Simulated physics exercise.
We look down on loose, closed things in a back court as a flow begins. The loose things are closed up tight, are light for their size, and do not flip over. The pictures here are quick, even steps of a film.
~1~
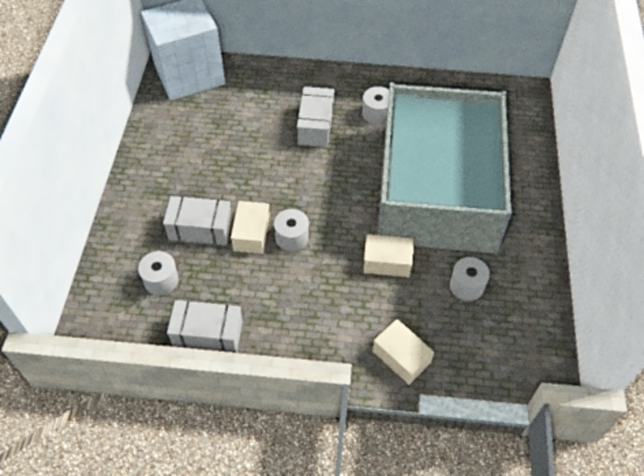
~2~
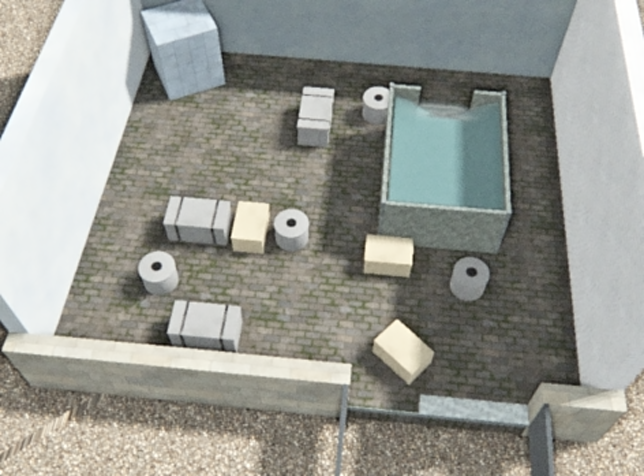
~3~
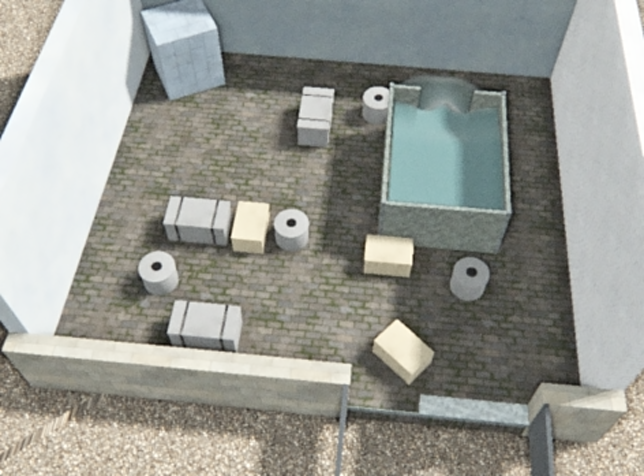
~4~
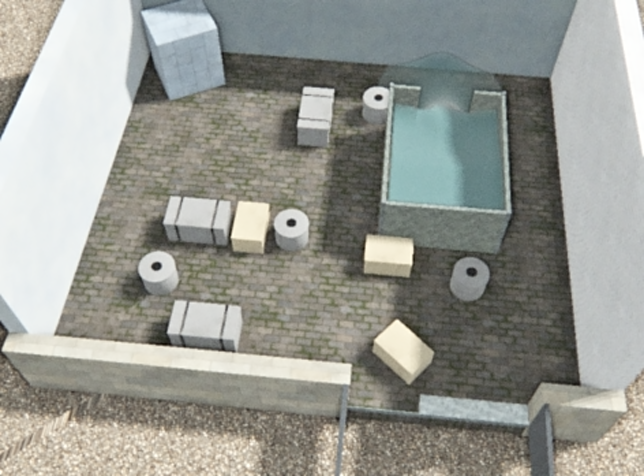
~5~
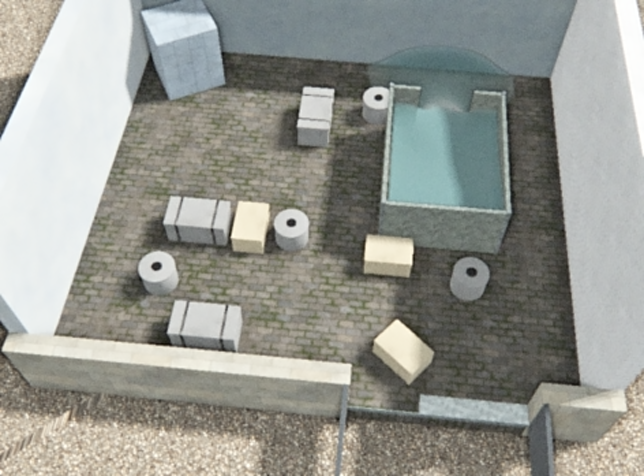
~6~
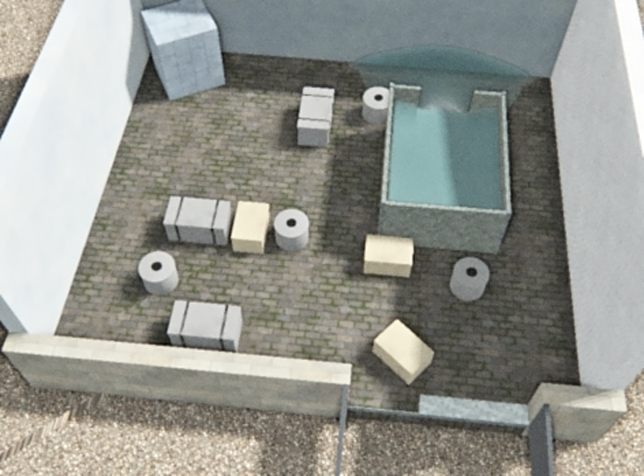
A raised tank of blue-green water opens at its far side, and clear water pours through the gap and spreads in a widening arc along the back wall of a paved, walled court seen from above. Grey trunks, pale grey drums and cream boxes stand across the dark paving, with a pale blue block in the far left corner. None of them shifts, and the camera stays still.
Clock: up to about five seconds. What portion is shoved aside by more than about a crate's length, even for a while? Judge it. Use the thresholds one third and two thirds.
I'd put it under one third.
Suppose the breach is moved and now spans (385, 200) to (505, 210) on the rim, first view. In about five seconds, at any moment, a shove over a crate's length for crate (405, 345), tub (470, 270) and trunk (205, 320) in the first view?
Working through them in order, the first gets shoved clear, the second gets shoved clear and the last gets shoved clear.
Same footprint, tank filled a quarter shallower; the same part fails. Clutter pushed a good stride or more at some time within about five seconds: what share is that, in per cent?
Share moved: 10 in a hundred.
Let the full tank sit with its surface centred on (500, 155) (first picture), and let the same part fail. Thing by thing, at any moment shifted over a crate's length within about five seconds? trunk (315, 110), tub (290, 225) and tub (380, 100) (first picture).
Object by object, in turn: Travelled a good distance, lingered near its place, travelled a good distance.
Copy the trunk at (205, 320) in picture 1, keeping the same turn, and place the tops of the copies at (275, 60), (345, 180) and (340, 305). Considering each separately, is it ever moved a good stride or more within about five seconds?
In order: Shoved clear, hardly budges, then hardly budges.
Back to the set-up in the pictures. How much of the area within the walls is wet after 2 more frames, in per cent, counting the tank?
Around 20 percent.
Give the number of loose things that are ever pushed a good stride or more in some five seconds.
You get 1.
A moment on, 0 of 10 are well off their spots; 0 afloat.
Next, 0 of 10 are well off their spots; 0 afloat.
Later, 1 of 10 are well off their spots; 0 afloat.
In the end, 1 of 10 are well off their spots, and 1 have been at some point; 1 afloat.
